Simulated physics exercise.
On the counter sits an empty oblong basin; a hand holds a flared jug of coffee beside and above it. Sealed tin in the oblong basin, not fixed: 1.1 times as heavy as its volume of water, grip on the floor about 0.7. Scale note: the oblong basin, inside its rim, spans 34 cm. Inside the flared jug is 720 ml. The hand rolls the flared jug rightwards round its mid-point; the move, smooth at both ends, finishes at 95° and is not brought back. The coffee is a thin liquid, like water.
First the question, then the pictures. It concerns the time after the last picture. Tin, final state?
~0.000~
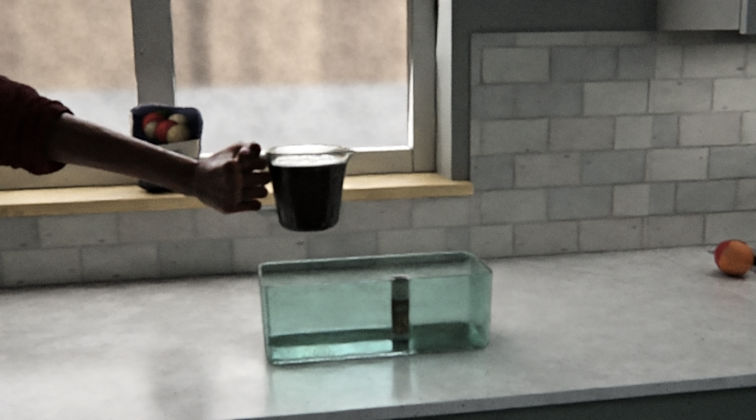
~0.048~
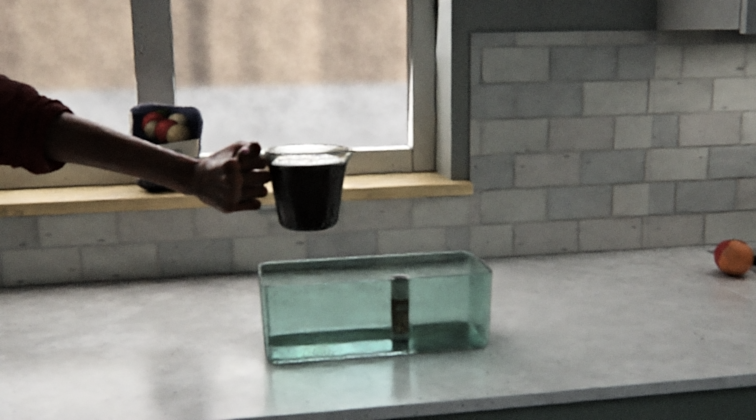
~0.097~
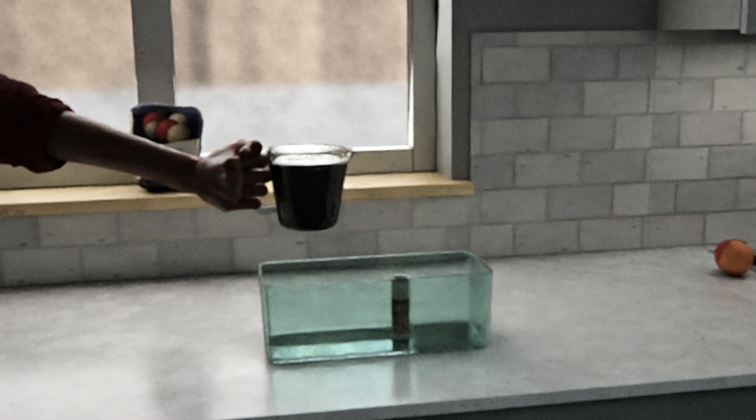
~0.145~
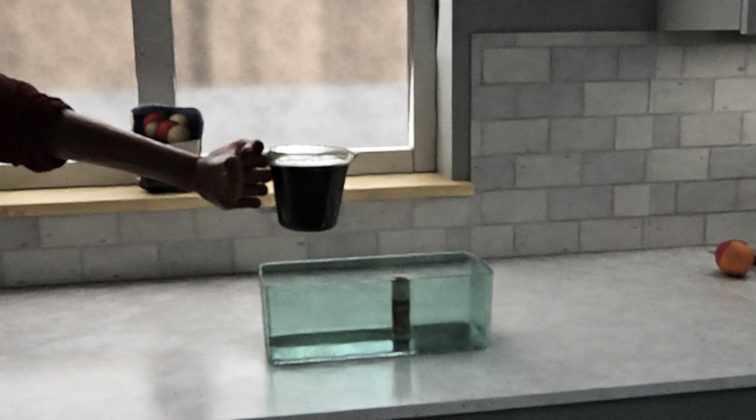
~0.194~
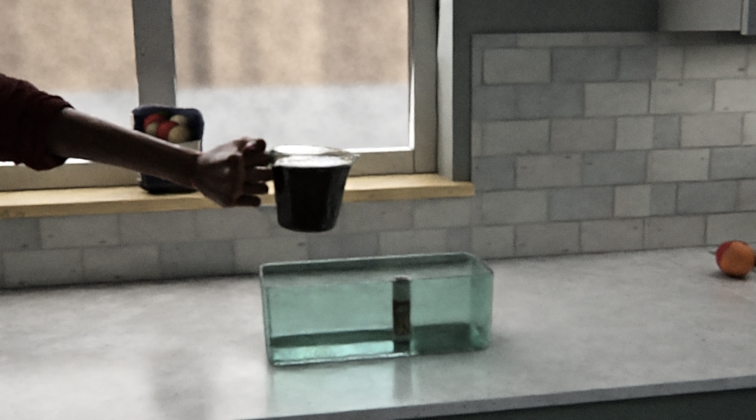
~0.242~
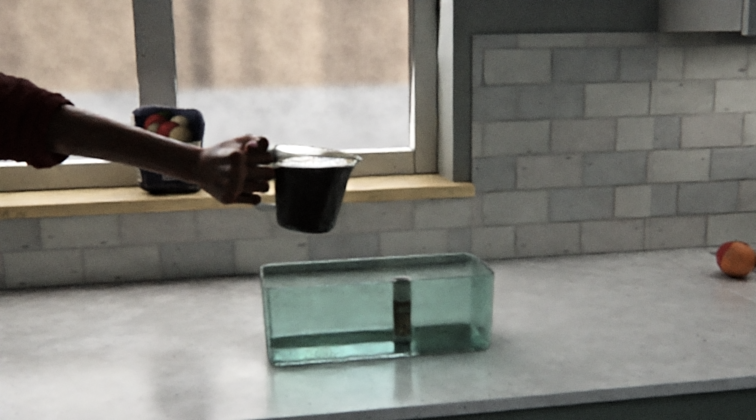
It ends up tipped over.
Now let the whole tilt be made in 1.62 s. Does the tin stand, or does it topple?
Outcome - the tin ends up overturned.
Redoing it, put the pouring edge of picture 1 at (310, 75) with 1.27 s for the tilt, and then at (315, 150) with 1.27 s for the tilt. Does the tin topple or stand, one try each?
Try 1: Tipped over; try 2: Still standing.
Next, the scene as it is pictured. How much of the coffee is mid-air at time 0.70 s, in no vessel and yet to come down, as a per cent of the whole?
Close to 16 per cent, I'd say.
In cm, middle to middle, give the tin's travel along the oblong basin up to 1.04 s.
About 0 cm.
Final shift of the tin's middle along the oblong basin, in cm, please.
Around 7.0 cm.
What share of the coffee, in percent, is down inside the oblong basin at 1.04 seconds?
That comes to about 54 percent.
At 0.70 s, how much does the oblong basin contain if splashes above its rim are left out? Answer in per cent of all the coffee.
I'd estimate some 5 percent of the liquid.
After 0.70 s the tilt is 55° and 80 per cent is still to pour; the tin stands where it began.
After 1.04 s the tilt is 87° and 28 per cent is still to pour; the tin stands where it began.
After 1.39 s the tilt is 95° and 2 per cent is still to pour; the tin lies on its side.
After 1.77 s the tilt is 95° and 0 per cent is still to pour; the tin lies on its side.
In the end the tin lies on its side.
